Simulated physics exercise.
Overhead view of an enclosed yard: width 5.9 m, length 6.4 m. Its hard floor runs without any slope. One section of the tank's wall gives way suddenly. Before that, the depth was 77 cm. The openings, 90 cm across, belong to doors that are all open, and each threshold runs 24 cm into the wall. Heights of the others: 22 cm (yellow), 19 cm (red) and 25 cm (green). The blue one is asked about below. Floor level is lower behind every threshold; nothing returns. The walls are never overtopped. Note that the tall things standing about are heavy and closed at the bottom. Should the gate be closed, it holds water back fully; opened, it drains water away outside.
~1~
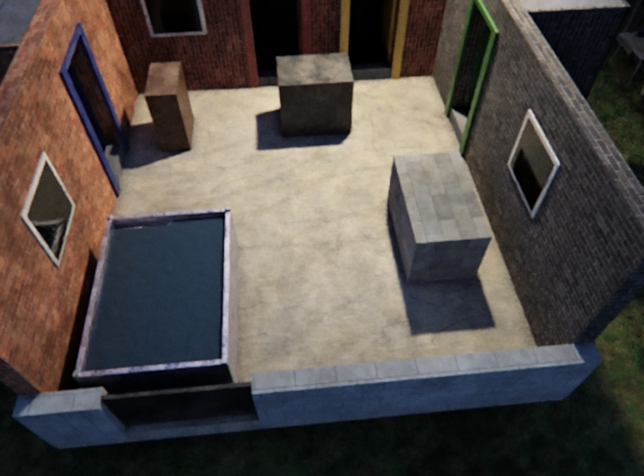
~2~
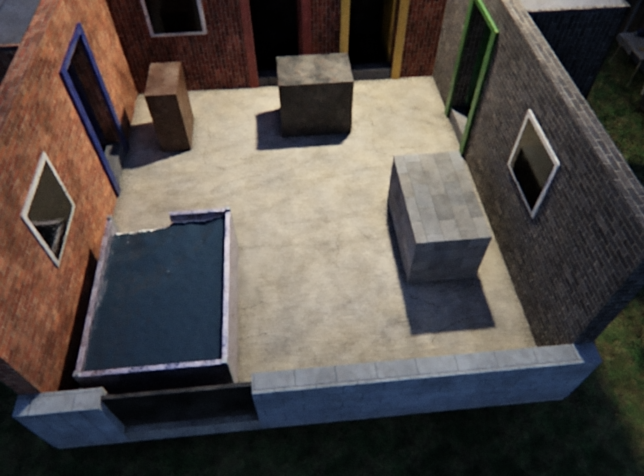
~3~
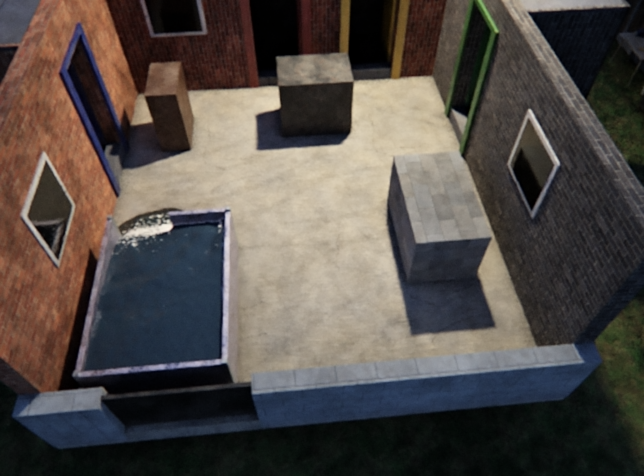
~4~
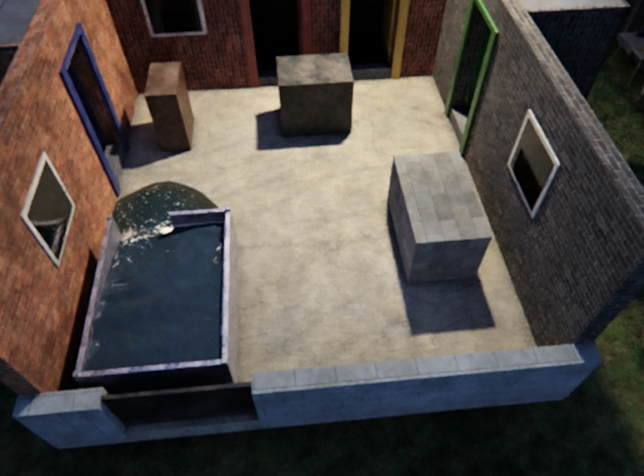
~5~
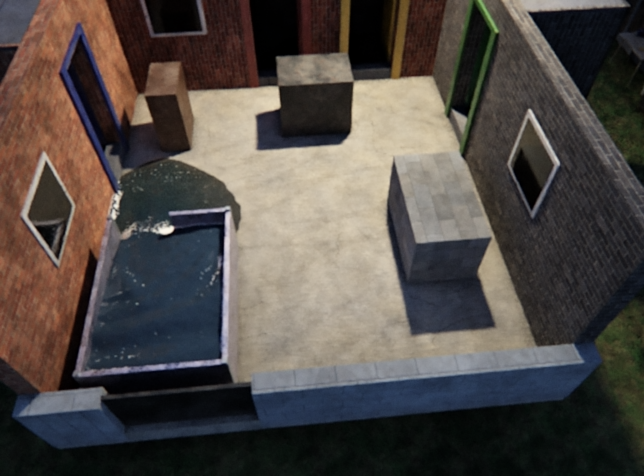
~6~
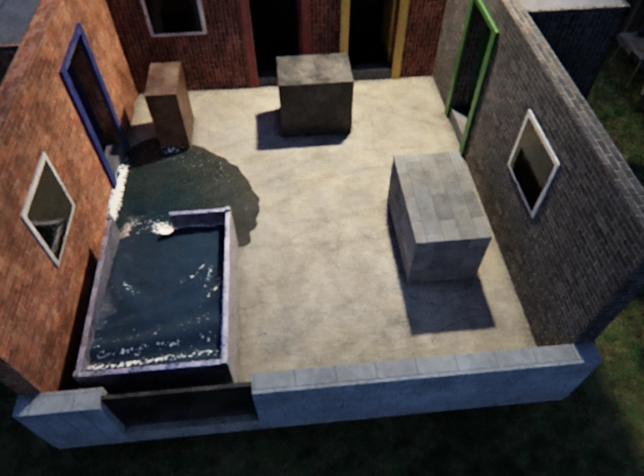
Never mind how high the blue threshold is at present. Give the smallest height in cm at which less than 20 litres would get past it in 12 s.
Close to 12.5 cm is just enough.
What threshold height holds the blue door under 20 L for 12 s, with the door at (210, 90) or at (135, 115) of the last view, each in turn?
Minimums: About 14.0 cm and 28 cm.
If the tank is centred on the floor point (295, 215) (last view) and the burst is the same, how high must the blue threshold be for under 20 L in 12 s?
That setup calls for roughly 6.5 cm.
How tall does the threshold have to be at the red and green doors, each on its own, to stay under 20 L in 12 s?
You'd want some 20 cm at red and some 8.0 cm at green.
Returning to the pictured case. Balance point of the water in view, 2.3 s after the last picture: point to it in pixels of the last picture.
About (195, 208).
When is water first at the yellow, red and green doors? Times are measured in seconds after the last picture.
Yellow 1.8 s, red 1.0 s, green 3.0 s.
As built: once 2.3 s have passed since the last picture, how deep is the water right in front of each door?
Door by door, in centimetres - yellow 6, blue 13, red 25, green 0.
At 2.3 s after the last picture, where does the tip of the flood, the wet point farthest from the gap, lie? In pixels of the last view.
In the last picture, around (419, 79).
Then, 0.7 s after the last picture water covers 25 % of the floor, deepest (46 cm) near (138, 96); 18 cm at the blue door, 0 litres in over its 26 cm threshold.
Then, 2.3 s after the last picture water covers 40 % of the floor, deepest (38 cm) near (157, 95); 13 cm at the blue door, 0 litres in over its 26 cm threshold.
Then, 11.3 s after the last picture water covers 95 % of the floor, deepest (14 cm) near (340, 393); 7 cm at the blue door, 0 litres in over its 26 cm threshold.
At the blue door as built, the water peaked near 19 cm, 0.5 s after the last picture.
With a threshold of 11 cm, 34 litres would have come in within the 12 s; with 14.5 cm, 9 litres. So under 20 litres takes about 12.5 cm.
